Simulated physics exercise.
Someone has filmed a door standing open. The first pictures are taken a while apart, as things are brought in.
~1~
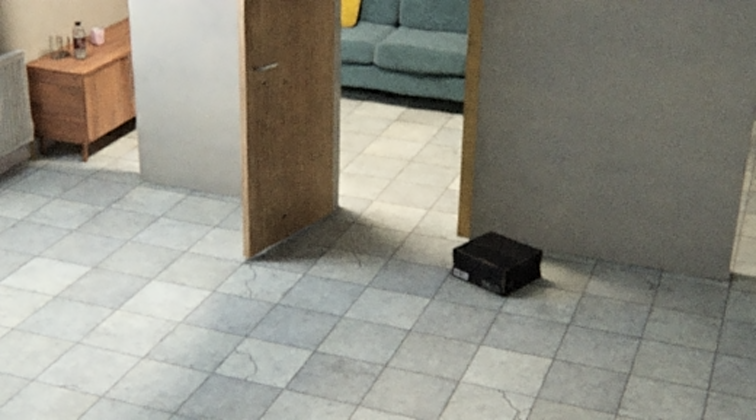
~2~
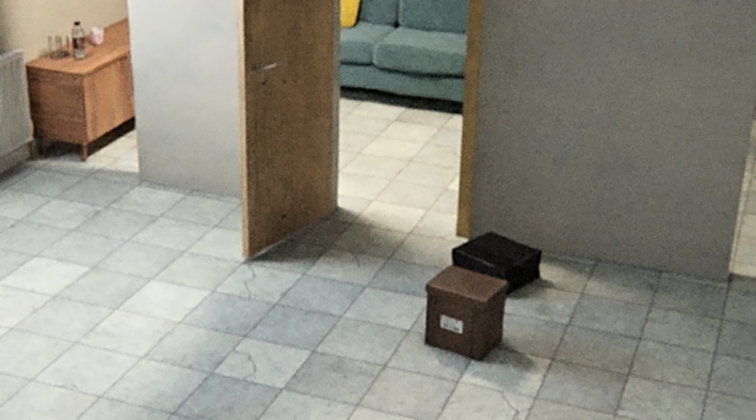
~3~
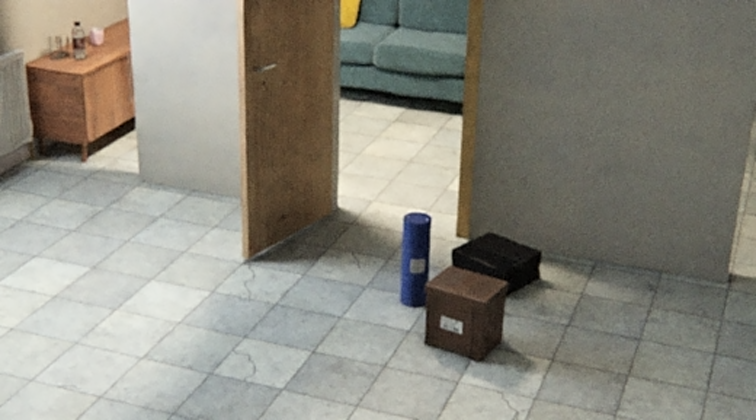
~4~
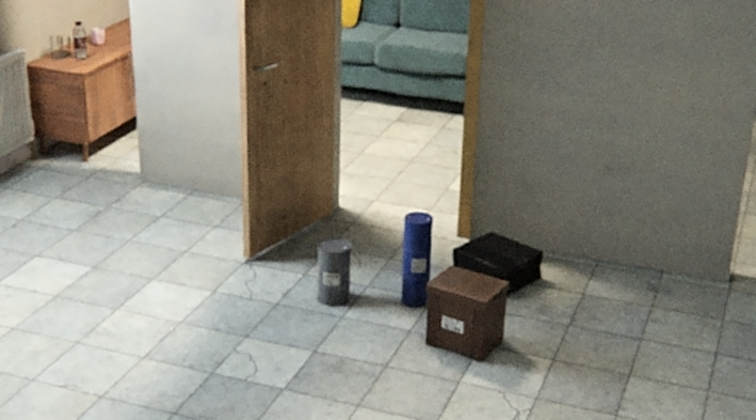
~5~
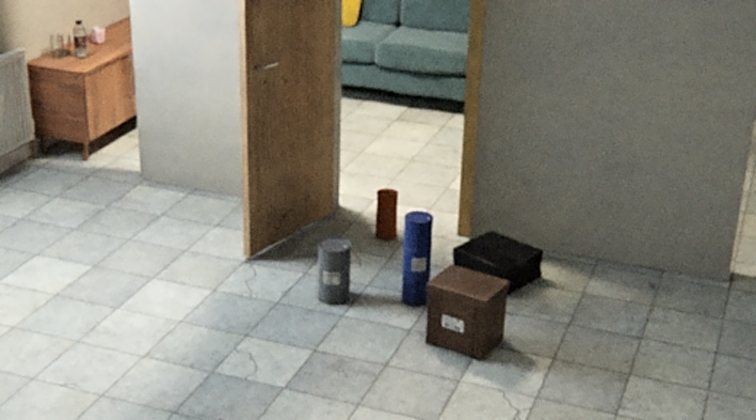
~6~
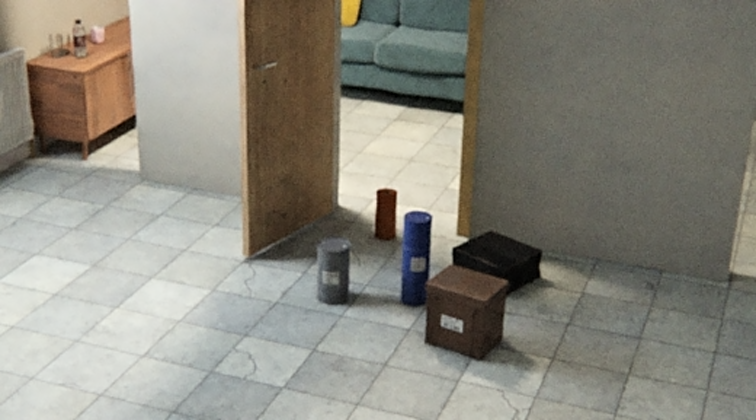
To begin with, a black box sits on the tiled floor near a wide-open door. A brown tote appears in front of it, then a blue canister, a grey canister farther left, and an orange roll behind them near the doorway. The door stays still, and finally nothing moves.
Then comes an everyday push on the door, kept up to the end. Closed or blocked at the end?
The door closes.
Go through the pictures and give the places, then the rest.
In the first frame, door wide open and still.
In the second frame, door wide open and still; black box (496, 263).
In the third frame, door wide open and still; blue canister (416, 260); brown tote (465, 313).
In the fourth frame, door wide open and still; grey canister (334, 272); black box (497, 263).
In the fifth frame, door wide open and still; blue canister (417, 259); brown tote (466, 312).
In the sixth frame, door wide open and still; orange roll (386, 214); grey canister (334, 271).
Then, 1.60 s on from there, open by 59°.
Then, 2.60 s on from there, open by 18°; orange roll shifted about its own width near (399, 209).
In the end, open by 0°; moved from the start, orange roll; the other 4 unmoved. At the end, from the last picture's camera, orange roll near (411, 200).
